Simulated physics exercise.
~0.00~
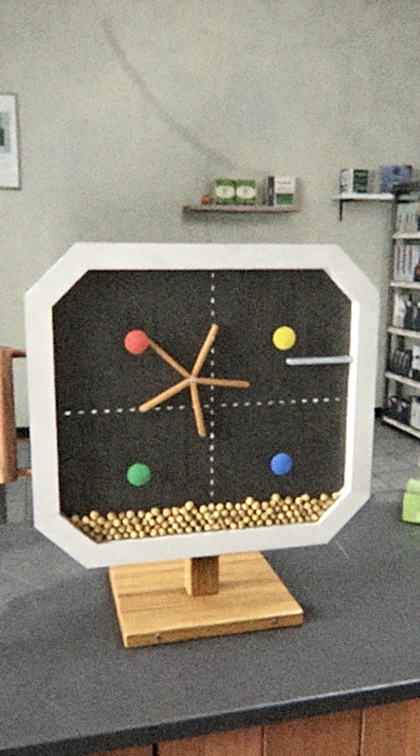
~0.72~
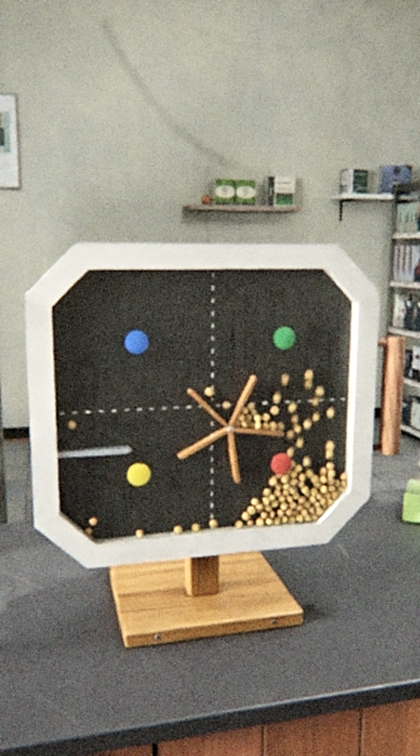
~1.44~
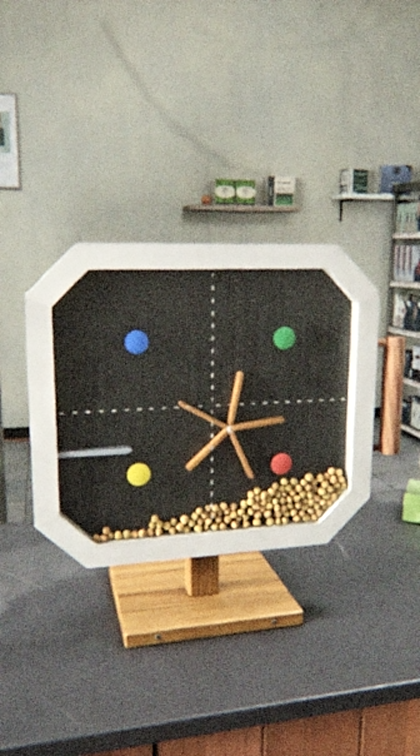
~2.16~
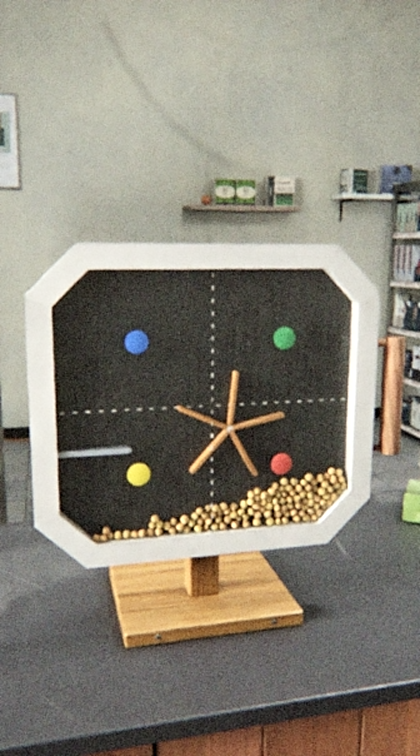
On a dark counter in a room with shelves behind, a white-framed flat case on a wooden stand is seen from the front by a still camera. Its black face carries red, yellow, green and blue dots, dashed dividing lines, a five-armed wooden star and a layer of small pale beads along the bottom. The case turns half way round, swapping the dots' places, and beads tumble towards the lower right while the star shifts and spins. The beads then settle into a slope, most beside the red dot, fewer beneath yellow, none by blue or green.
